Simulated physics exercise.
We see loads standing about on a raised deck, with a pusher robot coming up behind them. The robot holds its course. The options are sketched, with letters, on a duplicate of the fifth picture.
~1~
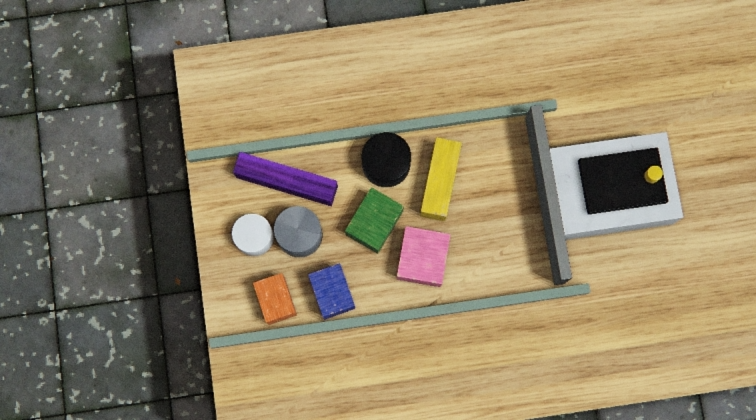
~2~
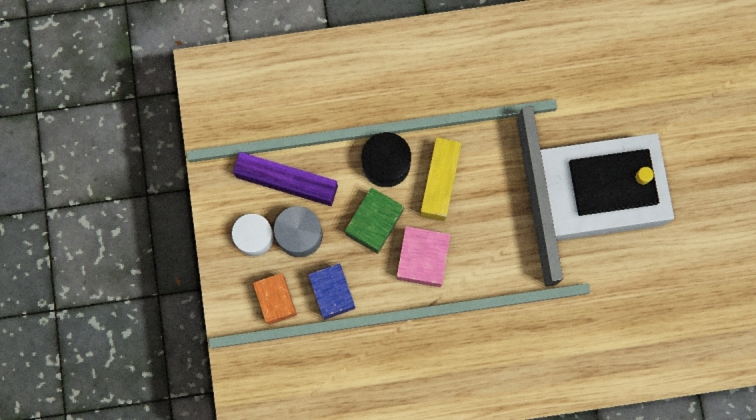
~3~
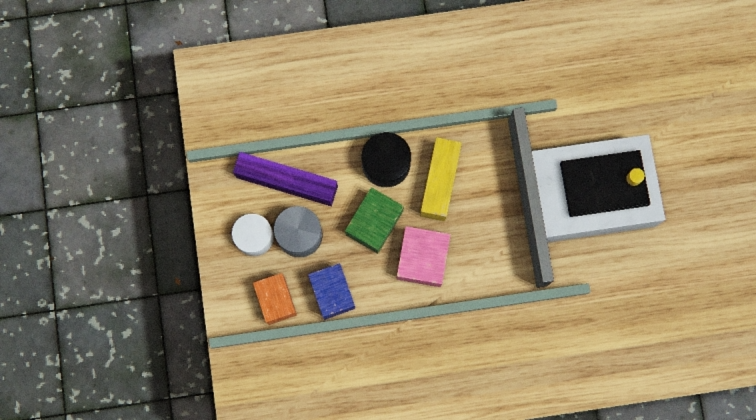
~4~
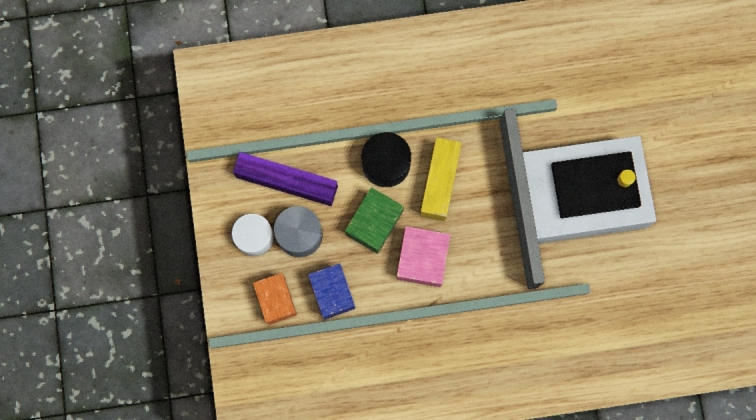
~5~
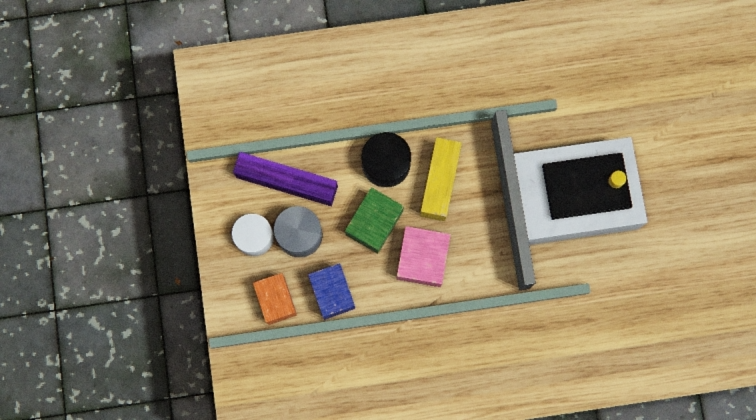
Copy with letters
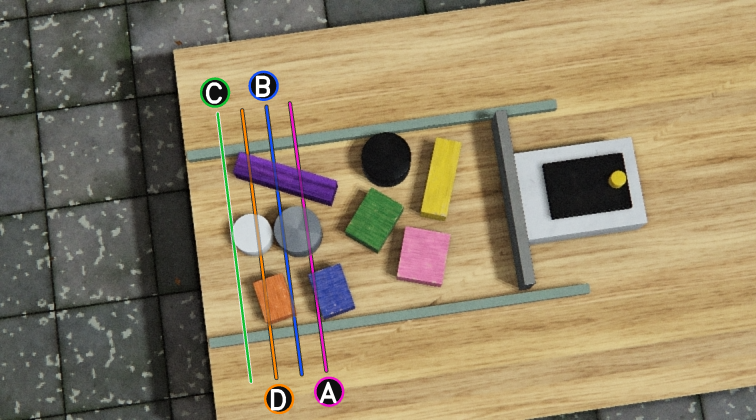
We see colored blocks, bars and round canisters lying still between two rails on a wooden deck, while a pusher robot with a wide gray blade moves slowly and steadily left toward them, not touching any.
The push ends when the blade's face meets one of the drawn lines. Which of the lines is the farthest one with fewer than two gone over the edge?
A is the last line within the limit.
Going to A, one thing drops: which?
It is the white canister.
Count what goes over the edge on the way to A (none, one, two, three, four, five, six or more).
In all, one.
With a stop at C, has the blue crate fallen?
Yes.
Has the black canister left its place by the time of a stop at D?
Yes.
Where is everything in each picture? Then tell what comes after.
The first frame shows blue crate (332, 292); green crate (375, 221); purple stick (286, 180).
The second frame shows robot (608, 183); black canister (387, 160).
The third frame shows robot (599, 184); yellow bar (441, 179).
The fourth frame shows robot (590, 185); white canister (253, 235).
The fifth frame shows robot (581, 187); blue crate (332, 292); green crate (375, 221); purple stick (286, 180).
On the marked copy, A at (308, 234); B at (284, 238); C at (234, 245); D at (259, 241).
Following A. Soon after the start, robot (506, 197); black canister (374, 162); pink crate (414, 263).
Later, robot (430, 208); white canister (221, 234); purple stick (248, 187).
In the end, robot (377, 216); white canister over the edge; purple stick (199, 187); one fallen.
As for the rest, B drops four; C drops seven; D drops five.
